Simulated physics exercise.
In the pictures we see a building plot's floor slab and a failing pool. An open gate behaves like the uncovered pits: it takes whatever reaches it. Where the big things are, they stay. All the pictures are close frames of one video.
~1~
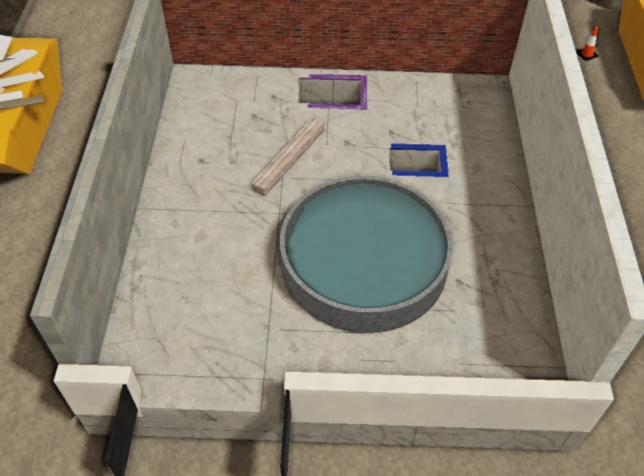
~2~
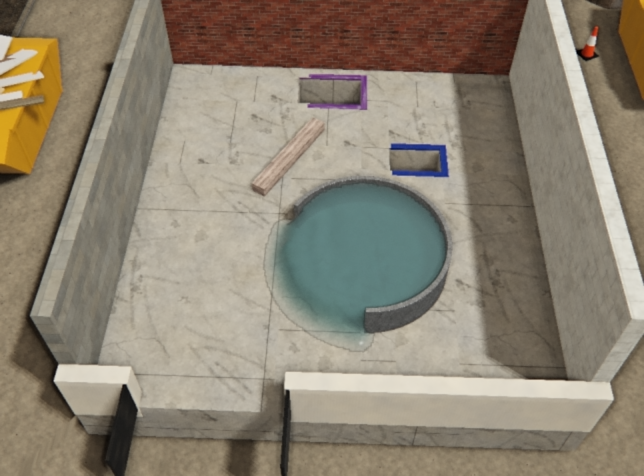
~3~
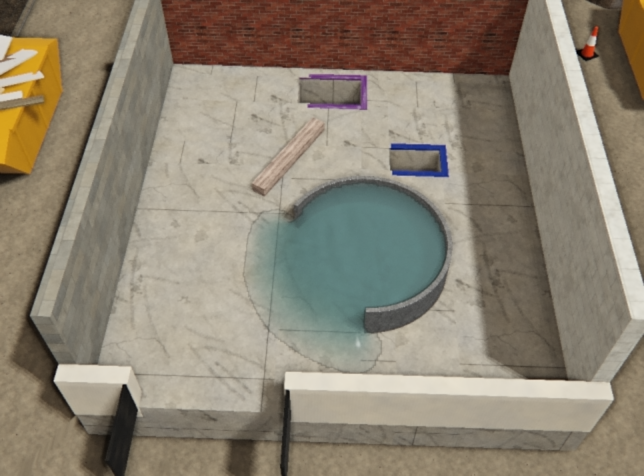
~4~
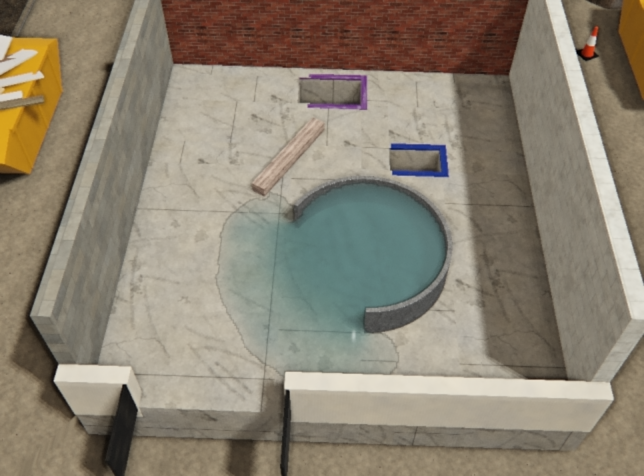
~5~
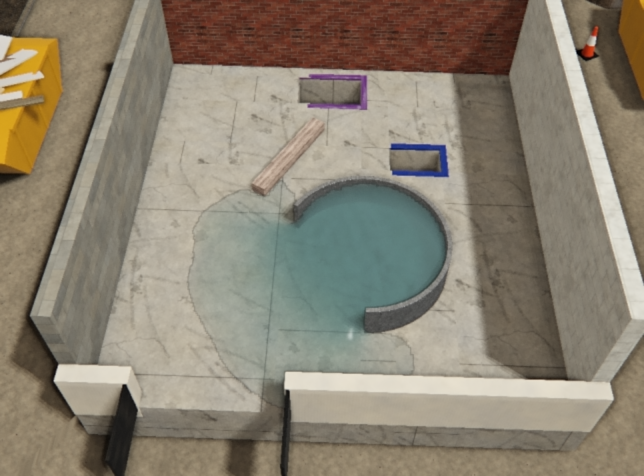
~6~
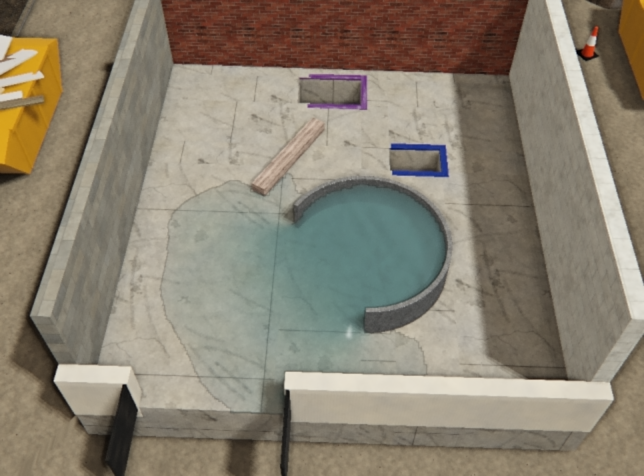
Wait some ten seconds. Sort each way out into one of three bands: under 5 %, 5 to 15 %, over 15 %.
Sorted: Gate - over 15 %; purple pit - 5 to 15 %; blue pit - under 5 %.
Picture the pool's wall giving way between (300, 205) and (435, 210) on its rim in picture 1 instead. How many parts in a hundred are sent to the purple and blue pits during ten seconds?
Purple 20 %, blue 35 %.
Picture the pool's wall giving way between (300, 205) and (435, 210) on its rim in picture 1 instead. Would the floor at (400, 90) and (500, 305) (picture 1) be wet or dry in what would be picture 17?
The first ends up soaked, the second ends up unsoaked.
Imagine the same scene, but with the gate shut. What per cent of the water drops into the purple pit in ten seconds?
Purple 15 %.
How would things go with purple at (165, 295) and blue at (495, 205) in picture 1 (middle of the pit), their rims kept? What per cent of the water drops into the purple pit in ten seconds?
Purple: About 35 %.
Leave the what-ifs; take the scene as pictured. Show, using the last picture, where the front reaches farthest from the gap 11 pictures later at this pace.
Estimated pixel: (162, 112).
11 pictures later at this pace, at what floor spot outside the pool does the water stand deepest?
Somewhere near (93, 389).
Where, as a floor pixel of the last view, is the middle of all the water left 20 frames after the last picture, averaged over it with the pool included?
Point: (256, 281).
A moment on, water covers 35 % of the floor; the gate 3 %, the purple pit 0 %, the blue pit 0 %.
Next, water covers 35 % of the floor; the gate 9 %, the purple pit 0 %, the blue pit 0 %.
Then, water covers 50 % of the floor; the gate 20 %, the purple pit 0 %, the blue pit 0 %.
Later, water covers 65 % of the floor; the gate 33 %, the purple pit 1 %, the blue pit 0 %.
In the end, water covers 75 % of the floor; the gate 39 %, the purple pit 9 %, the blue pit 1 %.
